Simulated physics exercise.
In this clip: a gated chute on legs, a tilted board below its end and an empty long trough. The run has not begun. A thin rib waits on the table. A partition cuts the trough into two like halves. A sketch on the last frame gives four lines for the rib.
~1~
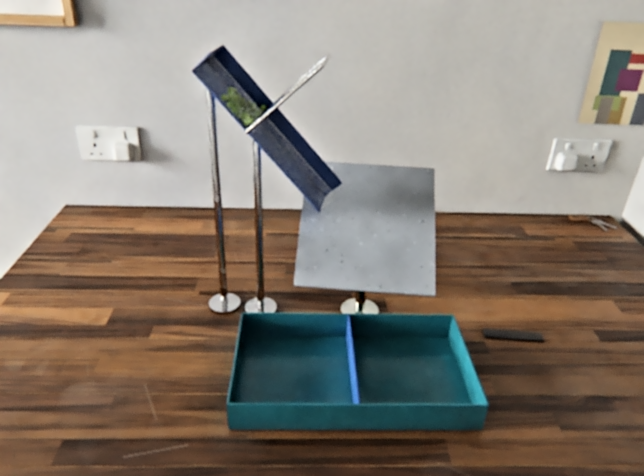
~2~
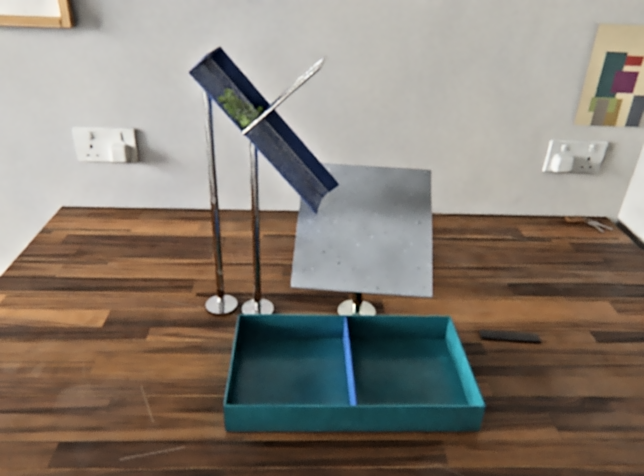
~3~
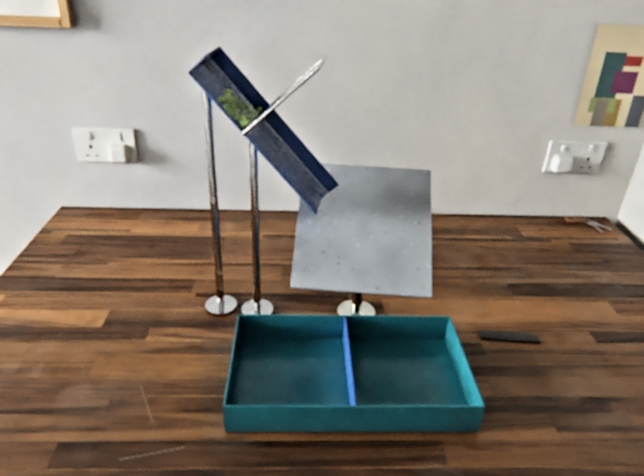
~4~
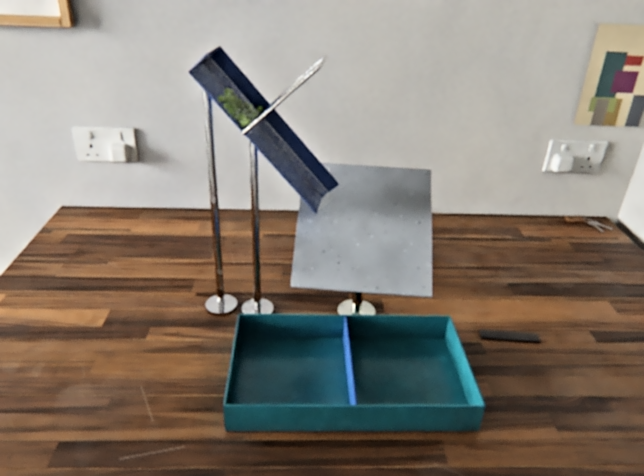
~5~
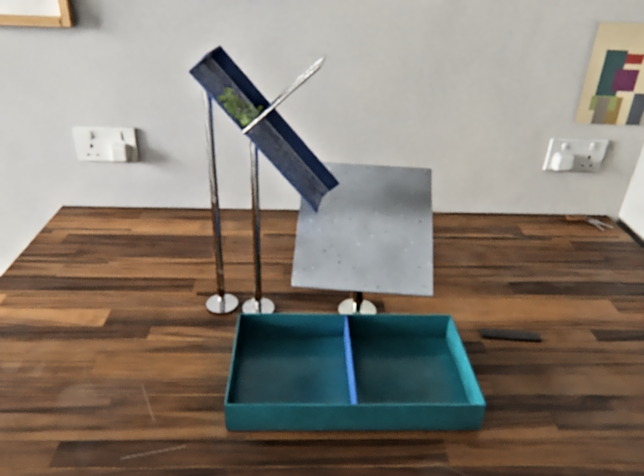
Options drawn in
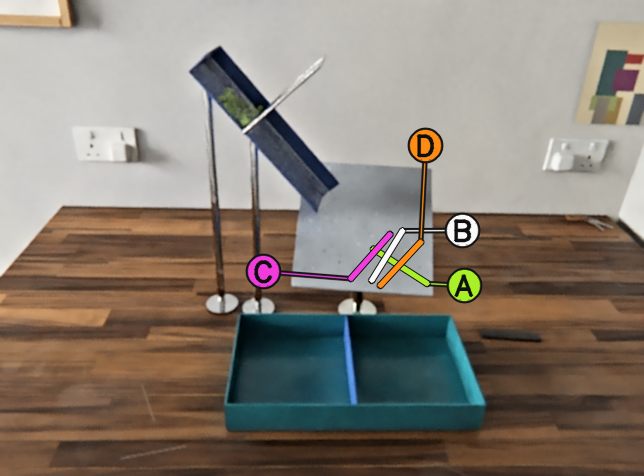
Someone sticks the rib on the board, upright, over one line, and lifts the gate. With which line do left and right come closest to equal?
Line B does it best.
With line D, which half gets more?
More lands on the right.
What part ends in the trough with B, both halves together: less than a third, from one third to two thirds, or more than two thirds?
Line B gives more than two thirds.
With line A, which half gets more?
Right.
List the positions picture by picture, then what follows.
The first frame shows load behind the gate near (245, 112), dried peas; lip of the chute near (322, 204), sloping fairly steeply.
The second frame shows middle of the board near (365, 225), tilted fairly steeply; middle of its low edge near (361, 292); of its high edge near (368, 166).
The third frame shows front corners of the trough near (224, 406) and (485, 406); front end of its middle wall near (356, 406); gate still shut near (272, 106).
The fourth frame shows middle of the load near (242, 113); lip near (319, 205).
The fifth frame shows middle of the load near (242, 112); lip near (320, 204).
On the marked copy, line A from (373, 248) to (427, 283); line B from (402, 230) to (371, 280); line C from (390, 234) to (350, 278); line D from (420, 242) to (380, 285).
With A, of what is caught, a small share in the left half, the bulk in the right.
With B, of what is caught, close to half in the left half, close to half in the right.
With C, of what is caught, the bulk in the left half, a small share in the right.
With D, of what is caught, close to a quarter in the left half, the bulk in the right.
